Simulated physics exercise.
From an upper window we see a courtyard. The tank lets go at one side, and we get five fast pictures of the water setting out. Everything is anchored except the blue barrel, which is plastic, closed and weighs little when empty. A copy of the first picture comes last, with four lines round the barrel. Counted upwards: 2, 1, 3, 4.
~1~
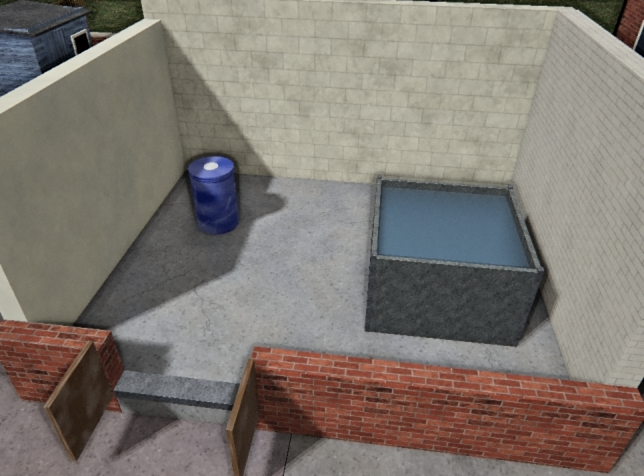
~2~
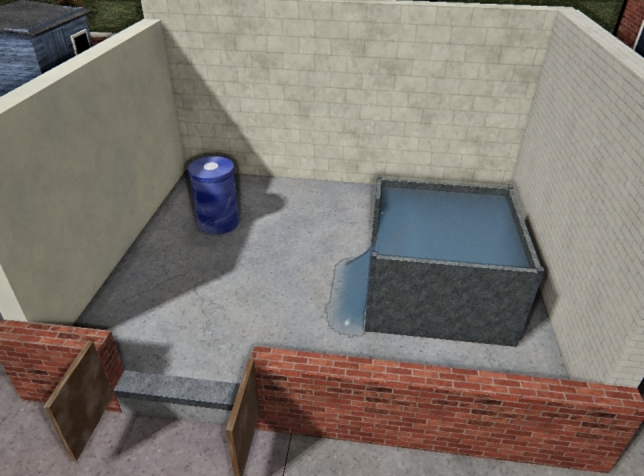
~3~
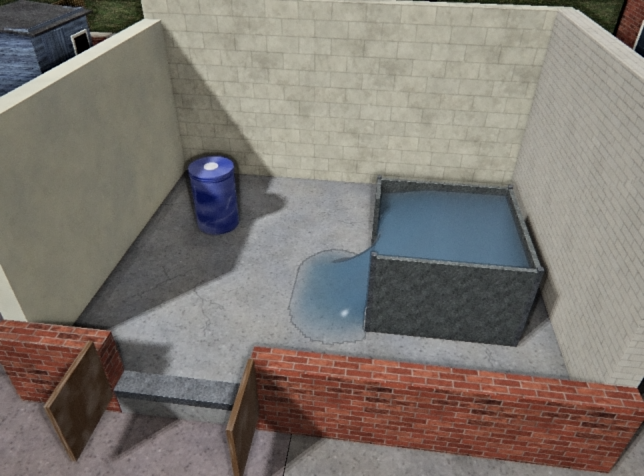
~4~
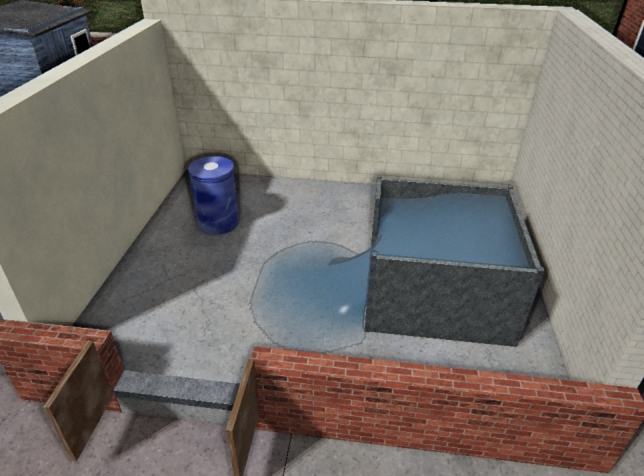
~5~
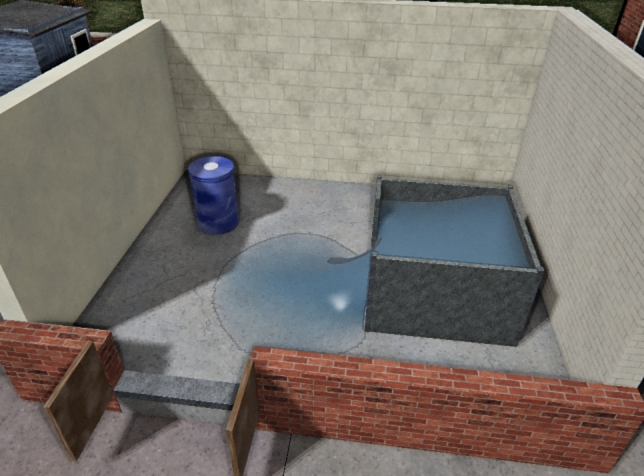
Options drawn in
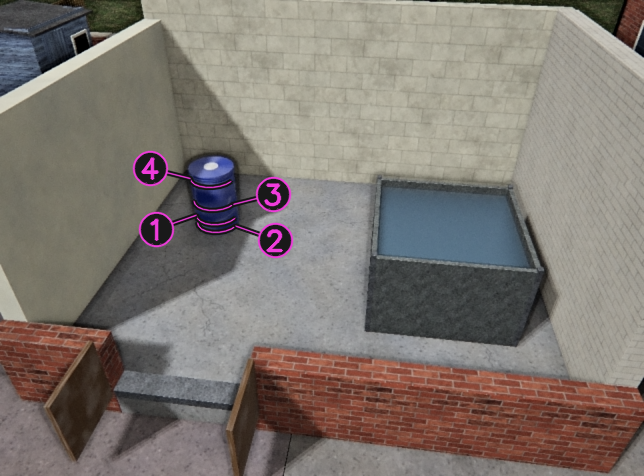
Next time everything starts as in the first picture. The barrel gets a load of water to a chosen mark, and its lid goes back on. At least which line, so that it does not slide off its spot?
Take 3.
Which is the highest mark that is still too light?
The answer is 1.
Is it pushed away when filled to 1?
Yes, it does.
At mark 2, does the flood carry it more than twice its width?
Yes.
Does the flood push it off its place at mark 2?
Yes, it does.
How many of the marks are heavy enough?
Two of them.
On the marked copy, 1 at (211, 224); 2 at (212, 232); 3 at (209, 210); 4 at (205, 187); from the bottom up 2, 1, 3, 4.
With 1, it is pushed about its own width away.
With 2, it is pushed about 5 times its own width away.
With 3, it does not move.
With 4, it does not move.
